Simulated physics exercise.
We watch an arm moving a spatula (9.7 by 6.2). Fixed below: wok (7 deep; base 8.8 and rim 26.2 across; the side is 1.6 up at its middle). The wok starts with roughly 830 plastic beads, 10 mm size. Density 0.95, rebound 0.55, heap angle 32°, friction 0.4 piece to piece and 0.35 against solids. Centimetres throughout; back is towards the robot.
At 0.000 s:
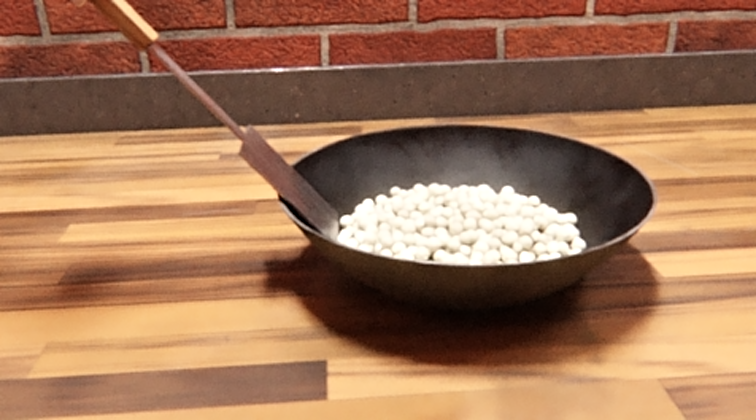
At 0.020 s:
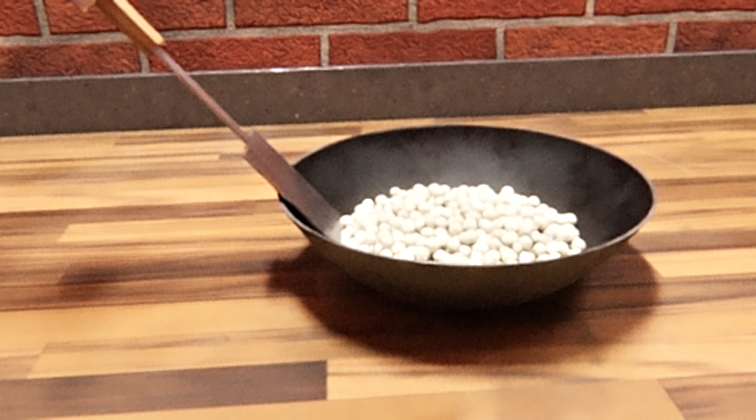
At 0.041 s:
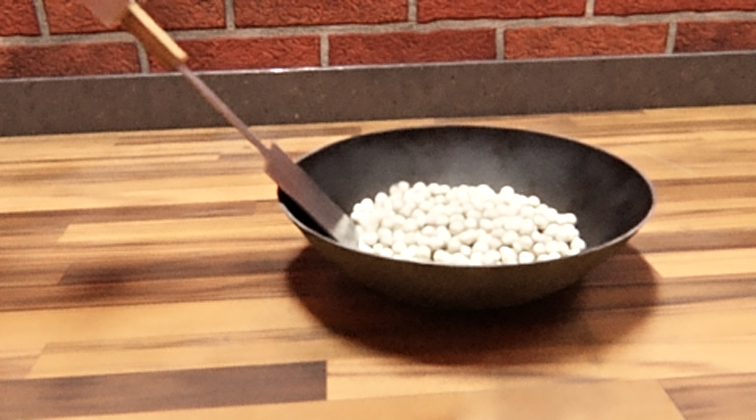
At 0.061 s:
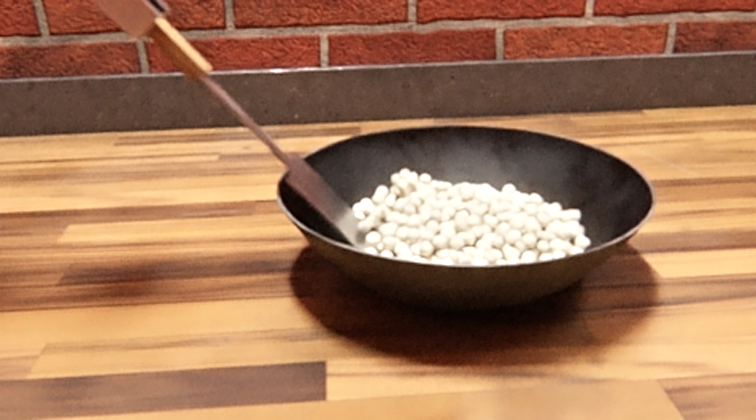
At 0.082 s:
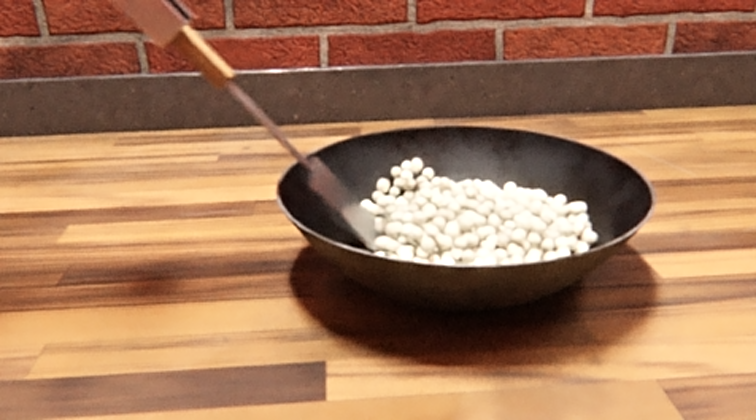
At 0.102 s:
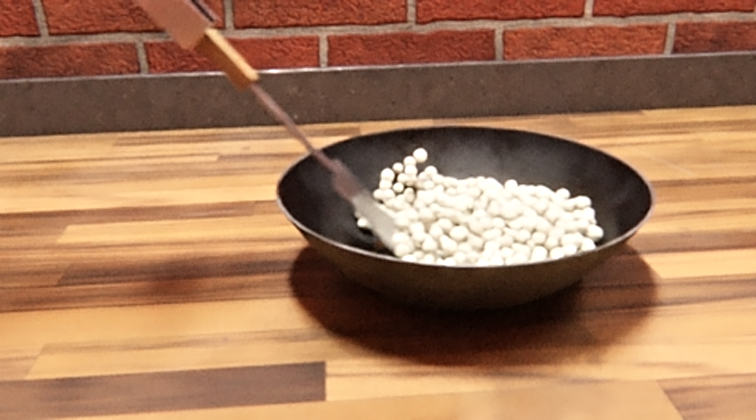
The footage shows a spatula at the left side of a black wok on a wooden countertop, sliding down and rightward into a heap of white beads, pushing them right while some bunch upward near the back of the wok.
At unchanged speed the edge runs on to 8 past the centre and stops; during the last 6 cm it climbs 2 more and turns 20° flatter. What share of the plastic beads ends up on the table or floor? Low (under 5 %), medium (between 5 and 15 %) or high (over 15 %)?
On the table or floor the share is medium, between 5 and 15 %.
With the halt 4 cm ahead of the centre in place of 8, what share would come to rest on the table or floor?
In that case some 0 per cent.
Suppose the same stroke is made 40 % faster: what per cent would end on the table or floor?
It would be near 20 per cent.
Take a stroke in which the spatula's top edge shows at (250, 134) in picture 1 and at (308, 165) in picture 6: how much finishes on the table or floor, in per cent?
Some 0 per cent.
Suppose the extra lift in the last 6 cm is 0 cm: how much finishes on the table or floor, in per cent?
Some 0 per cent.
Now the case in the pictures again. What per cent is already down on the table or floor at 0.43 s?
Roughly 6 per cent.
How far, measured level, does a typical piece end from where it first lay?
About 4 cm.
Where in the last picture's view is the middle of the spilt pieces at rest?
At about (710, 241).
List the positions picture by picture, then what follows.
The first picture shows spatula top edge at (244, 138), sloping 51°; upper third of the load around (464, 225), from x 340 to 580, top at y 190; 828 in the wok.
The second picture shows spatula top edge at (249, 142), sloping 51°; upper third of the load around (464, 225), from x 340 to 580, top at y 190.
The third picture shows spatula top edge at (268, 155), sloping 51°; upper third of the load around (460, 223), from x 350 to 580, top at y 190.
The fourth picture shows spatula top edge at (291, 165), sloping 51°; upper third of the load around (464, 219), from x 355 to 580, top at y 175.
The fifth picture shows spatula top edge at (313, 171), sloping 51°; upper third of the load around (471, 218), from x 360 to 590, top at y 165.
The sixth picture shows spatula top edge at (335, 173), sloping 51°; upper third of the load around (482, 217), from x 360 to 595, top at y 155; 828 in the wok.
After 0.15 s, sloping 51°, highest piece 7 above the table; 828 in the wok.
After 0.20 s, sloping 42°, highest piece 7 above the table; 828 in the wok.
After 0.43 s, sloping 31°, highest piece 8 above the table; 750 in the wok, 57 on the table or floor, 21 on the blade or in flight.
After 1.48 s, sloping 31°, highest piece 7 above the table; 749 in the wok, 79 on the table or floor.
At rest, 749 in the wok, 79 on the table or floor. That is 10 % on the table or floor.
